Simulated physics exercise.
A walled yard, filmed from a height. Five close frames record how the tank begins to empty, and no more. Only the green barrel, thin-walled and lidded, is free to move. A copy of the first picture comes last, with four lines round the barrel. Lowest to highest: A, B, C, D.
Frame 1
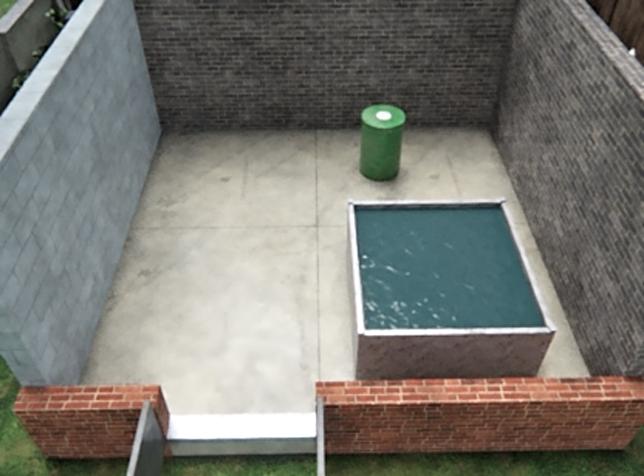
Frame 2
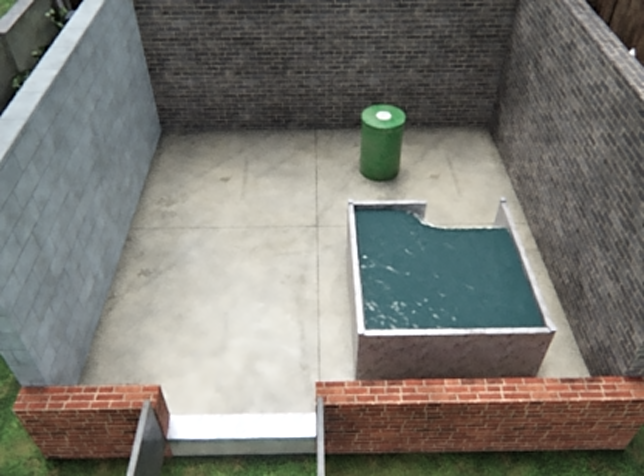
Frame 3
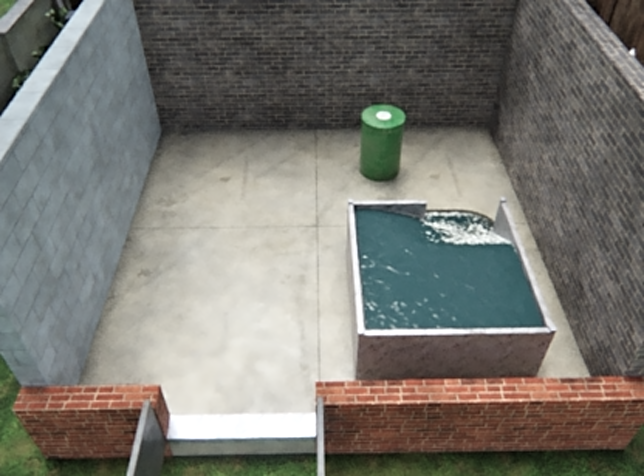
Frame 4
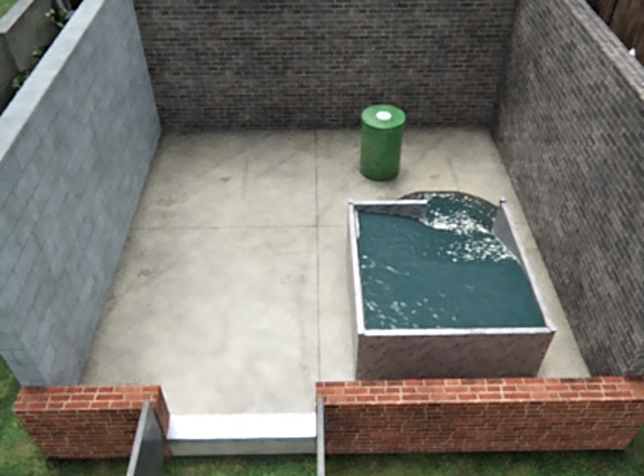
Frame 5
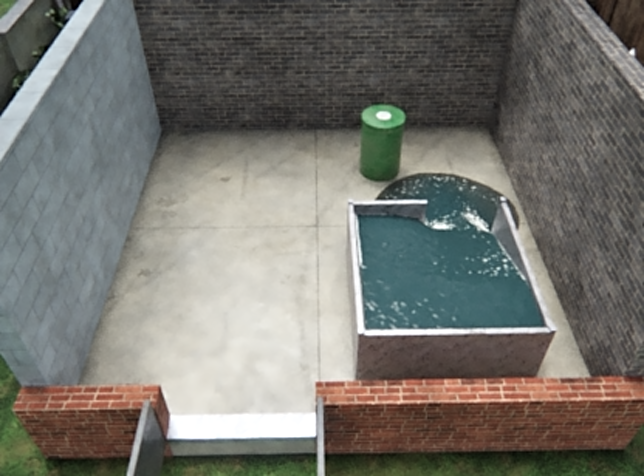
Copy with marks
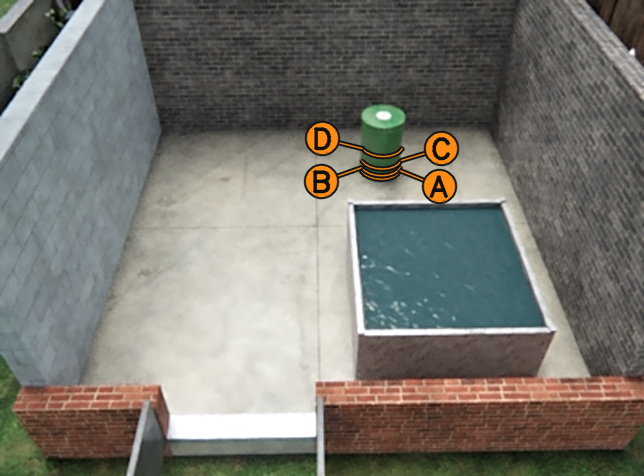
In a walled yard with a concrete floor, a green barrel stands behind a square tank full of water. A gap opens in the tank's back wall near the right corner, and water pours through it, spreading in a rounded pool toward the barrel, which stays still.
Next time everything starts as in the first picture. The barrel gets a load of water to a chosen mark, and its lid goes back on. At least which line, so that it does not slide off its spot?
It is D.
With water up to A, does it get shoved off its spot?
Yes, it does.
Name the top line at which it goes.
That would be C.
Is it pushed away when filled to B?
Yes, that goes wrong.
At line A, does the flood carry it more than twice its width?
Yes.
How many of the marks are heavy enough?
One of them.
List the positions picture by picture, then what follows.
Lid of the green barrel at (384, 116); tank full, its middle at (439, 265); open gate at (238, 386).
Water covers 2 % of the ground, mostly out of sight from here.
Water covers 4 % of the ground, mostly out of sight from here.
Water covers 6 % of the ground, mostly out of sight from here.
Lid of the green barrel at (384, 116); water covers 10 % of the ground and is seen nearest the barrel at (405, 183).
On the marked copy, A at (381, 179); B at (382, 175); C at (382, 169); D at (383, 156); from the bottom up A, B, C, D.
With A, it is pushed about 6 times its own width away.
With B, it is pushed about 6 times its own width away.
With C, it is pushed about twice its own width away.
With D, it does not move.
